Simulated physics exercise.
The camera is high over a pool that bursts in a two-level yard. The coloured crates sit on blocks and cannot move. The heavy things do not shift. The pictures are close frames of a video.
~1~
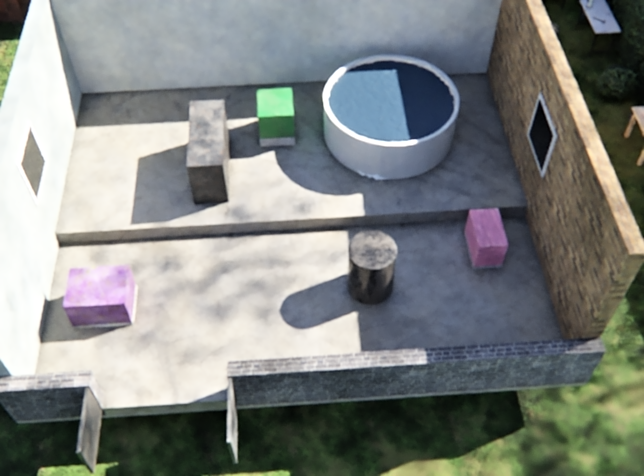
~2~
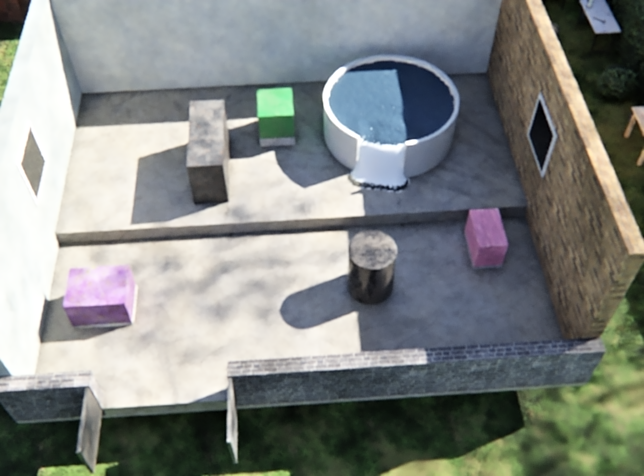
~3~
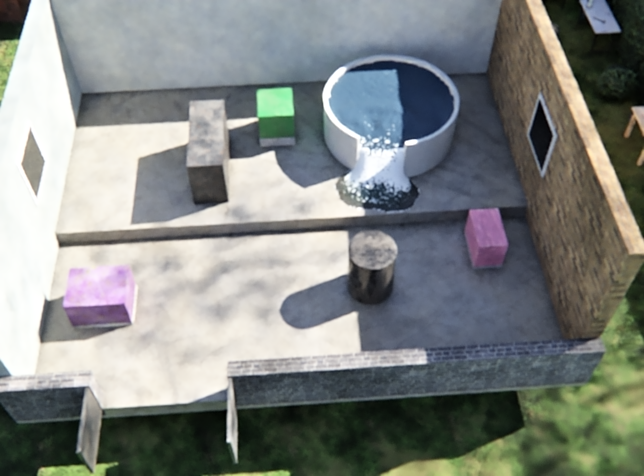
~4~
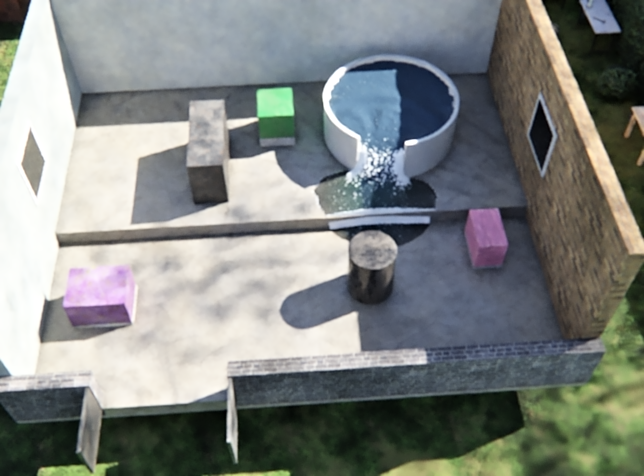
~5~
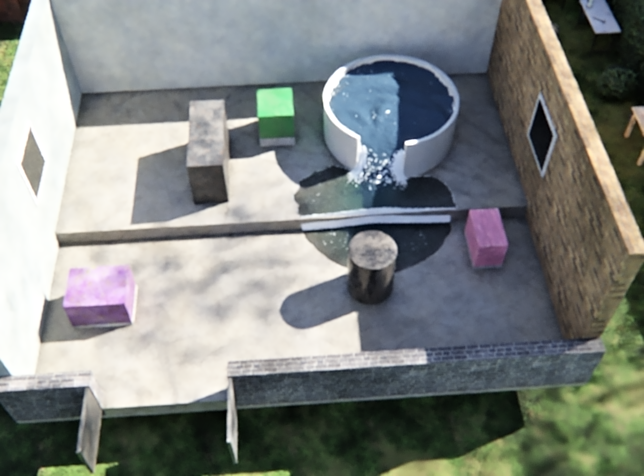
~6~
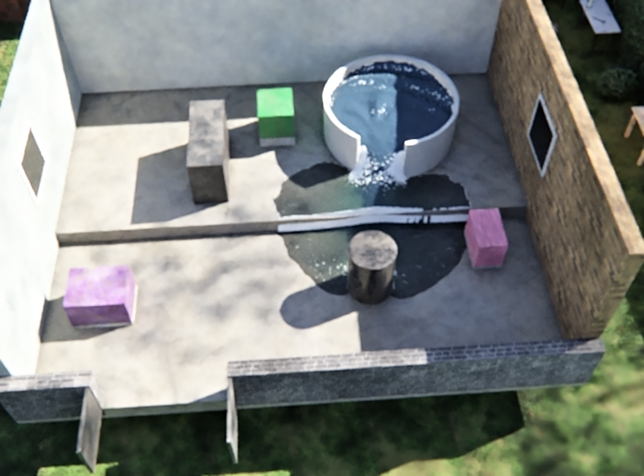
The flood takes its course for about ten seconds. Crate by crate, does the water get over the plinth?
The green crate escapes dry; the purple crate is wetted; the pink crate is wetted.
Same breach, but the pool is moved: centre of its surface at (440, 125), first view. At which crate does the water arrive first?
First comes the crate marked pink.
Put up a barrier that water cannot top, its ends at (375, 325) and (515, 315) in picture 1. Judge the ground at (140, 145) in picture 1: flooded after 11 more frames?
Verdict: No water.
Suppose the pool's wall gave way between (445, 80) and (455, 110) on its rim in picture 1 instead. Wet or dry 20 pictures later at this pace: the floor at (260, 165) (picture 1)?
There: Dry.
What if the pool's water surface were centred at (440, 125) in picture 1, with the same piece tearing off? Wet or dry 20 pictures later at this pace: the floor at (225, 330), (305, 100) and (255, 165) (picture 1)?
In turn: Awash, no water, dry.
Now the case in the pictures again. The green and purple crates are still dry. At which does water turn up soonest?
I say the purple-painted one.
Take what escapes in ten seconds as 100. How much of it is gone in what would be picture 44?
Some 65 per cent.
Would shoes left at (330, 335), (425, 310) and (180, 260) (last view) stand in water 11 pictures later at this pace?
In turn: Wet, awash, flooded.
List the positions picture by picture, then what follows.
In the first frame, still water in the round pool at (391, 101).
In the second frame, water pours out at (380, 164) and has run to (354, 181).
In the third frame, the front is at (350, 202), out from the gap at (380, 166).
In the fourth frame, water pours out at (380, 166) and has run to (345, 236).
In the fifth frame, water pours out at (380, 166) and has run to a hidden place.
In the sixth frame, the front is at (333, 288), out from the gap at (380, 165).
A moment on, water covers 25 % of the floor; the green crate not reached, the purple crate not reached, the pink crate water round its plinth.
Next, water covers 40 % of the floor; the green crate not reached, the purple crate not reached, the pink crate water round its plinth.
Then, water covers 50 % of the floor; the green crate not reached, the purple crate water round its plinth, the pink crate water round its plinth.
Later, water covers 55 % of the floor; the green crate not reached, the purple crate water round its plinth, the pink crate water round its plinth.
In the end, water covers 55 % of the floor; the green crate stayed above the water, the purple crate was topped, the pink crate was topped.
